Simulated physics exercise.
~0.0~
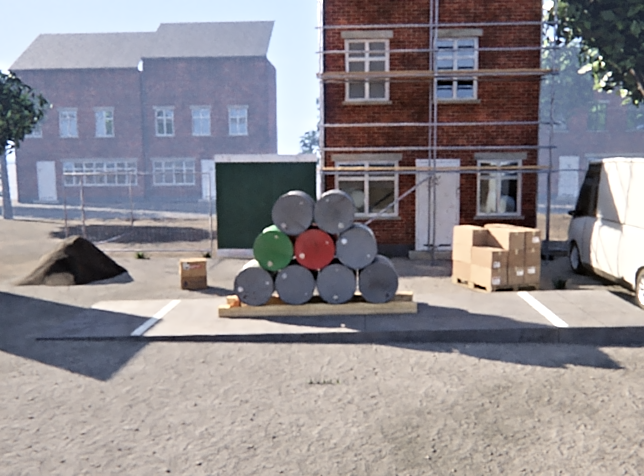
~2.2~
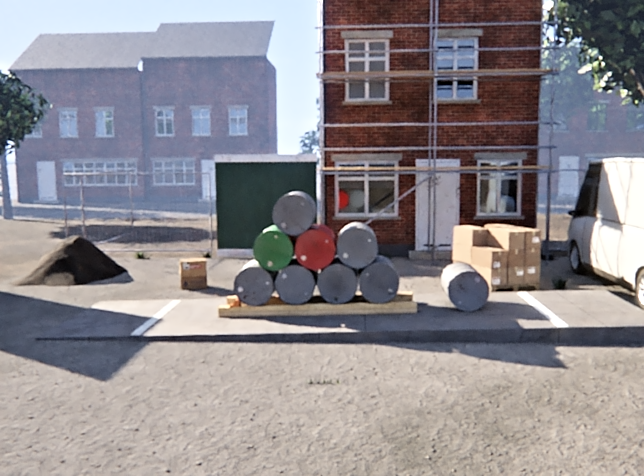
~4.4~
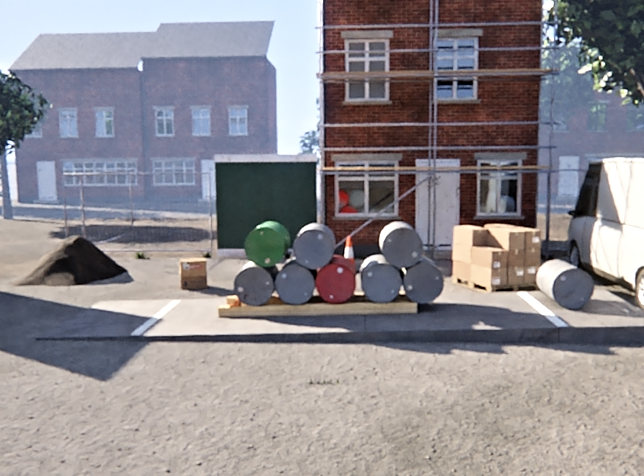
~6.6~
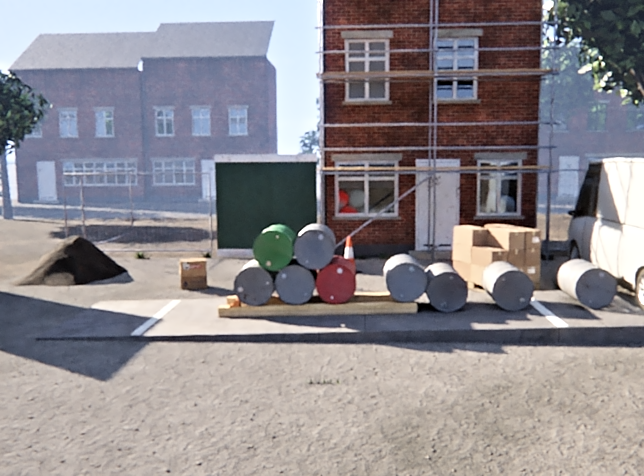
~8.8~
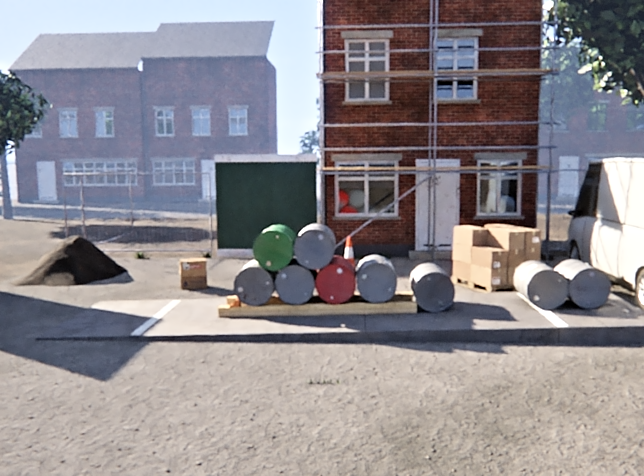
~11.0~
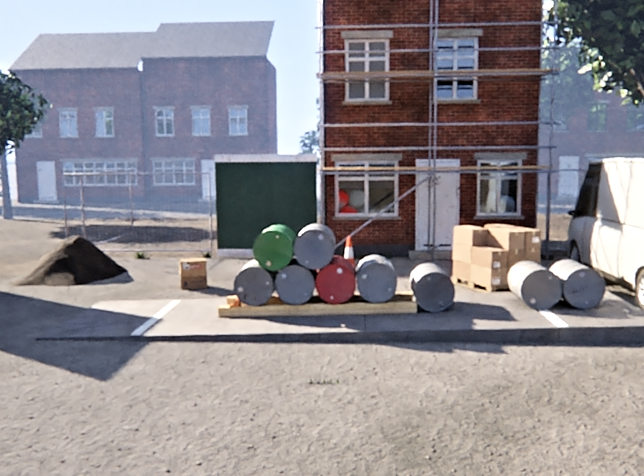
At the start, nine drums, one green and one red, lie stacked on wooden bearers between two white lines, before a brick house with scaffolding. A grey drum from the top comes down on the right and rolls away over the ground toward the white van. The right side then spreads, and the red drum drops into the bottom row while green stays up on the left. More grey drums roll off to the right, and a couple drift slightly back left. At the end, red rests on the bearers, green sits above, and two grey drums lie past the right line.
